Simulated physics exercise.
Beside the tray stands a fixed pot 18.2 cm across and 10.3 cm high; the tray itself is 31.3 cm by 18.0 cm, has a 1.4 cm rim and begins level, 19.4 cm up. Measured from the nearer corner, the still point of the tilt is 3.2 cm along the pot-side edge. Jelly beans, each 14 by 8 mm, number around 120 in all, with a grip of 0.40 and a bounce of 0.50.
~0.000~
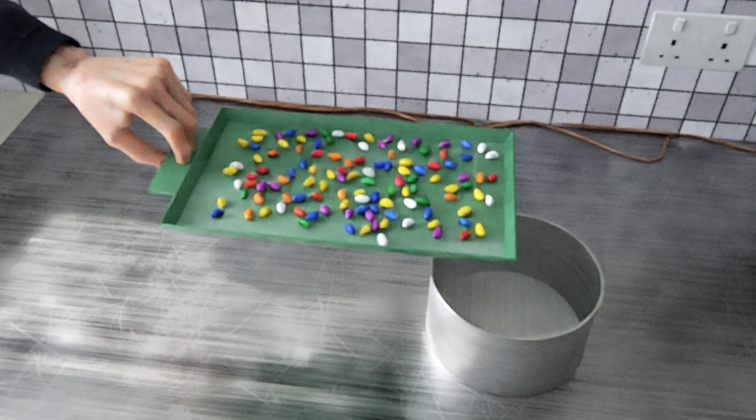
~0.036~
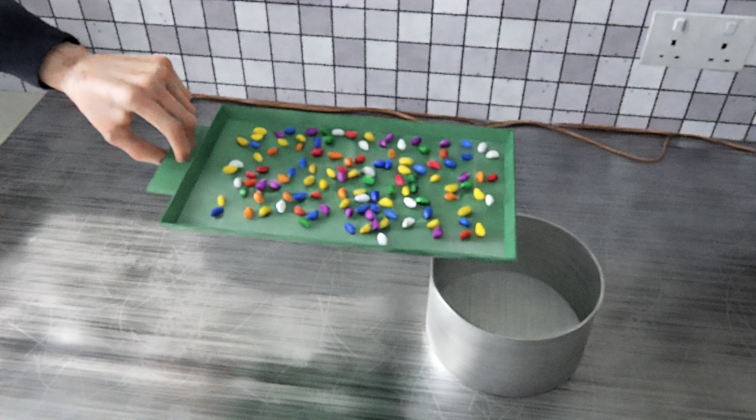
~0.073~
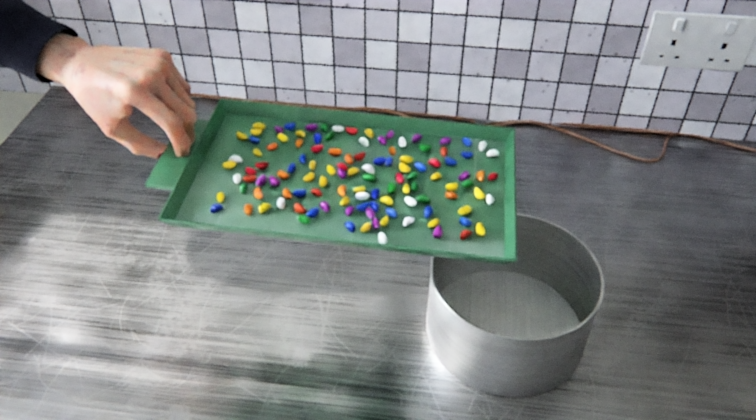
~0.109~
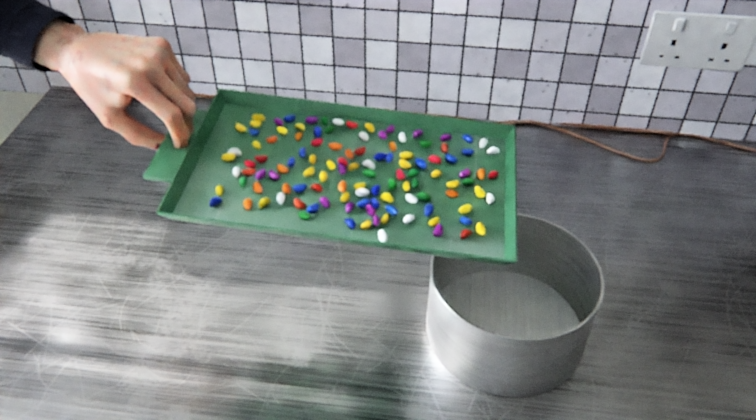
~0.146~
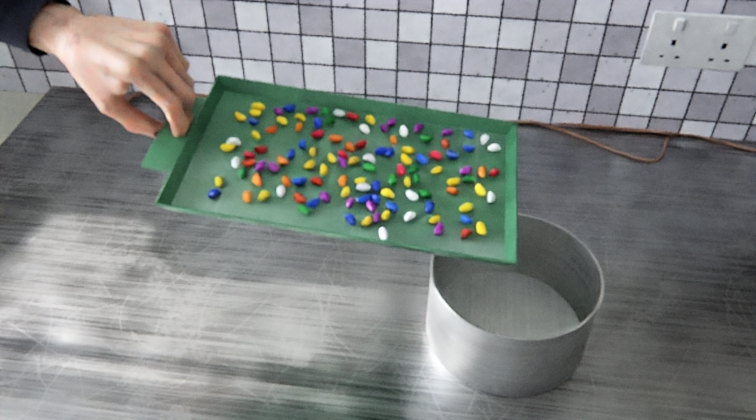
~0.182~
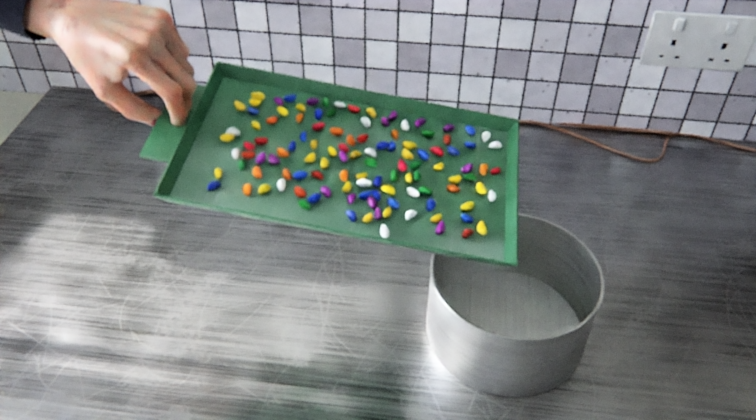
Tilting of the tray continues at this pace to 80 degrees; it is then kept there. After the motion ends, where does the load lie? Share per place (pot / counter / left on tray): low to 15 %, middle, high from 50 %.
Shares - pot: Middle, counter: High, tray: Low.
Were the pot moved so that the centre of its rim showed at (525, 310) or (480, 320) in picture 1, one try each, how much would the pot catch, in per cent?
About 90 and 90 per cent.
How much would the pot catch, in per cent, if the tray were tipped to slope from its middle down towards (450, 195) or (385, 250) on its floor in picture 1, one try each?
The share comes to roughly 85 in a hundred, then roughly 10 in a hundred.
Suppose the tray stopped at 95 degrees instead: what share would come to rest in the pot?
In that case some 25 per cent.
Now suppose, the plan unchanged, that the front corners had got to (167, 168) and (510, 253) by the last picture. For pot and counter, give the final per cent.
Pot: 80, counter: 20.
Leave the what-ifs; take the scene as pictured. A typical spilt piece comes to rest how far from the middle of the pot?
That comes to near 20 cm.
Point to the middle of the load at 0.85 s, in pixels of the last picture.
Approx. (526, 324).
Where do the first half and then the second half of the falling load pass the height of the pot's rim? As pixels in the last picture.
Around (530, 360), then around (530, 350).
Then, at 0.58 s, tilt 44 degrees; the tray holds 100 %, the pot 0 %.
Then, at 0.85 s, tilt 66 degrees; the tray holds 25 %, the pot 5 %.
After 1.22 s, tilt 80 degrees; the tray holds 0 %, the pot 20 %.
In the end, at 2.3 s, pot 20 %, counter 80 %, tray 0 %.
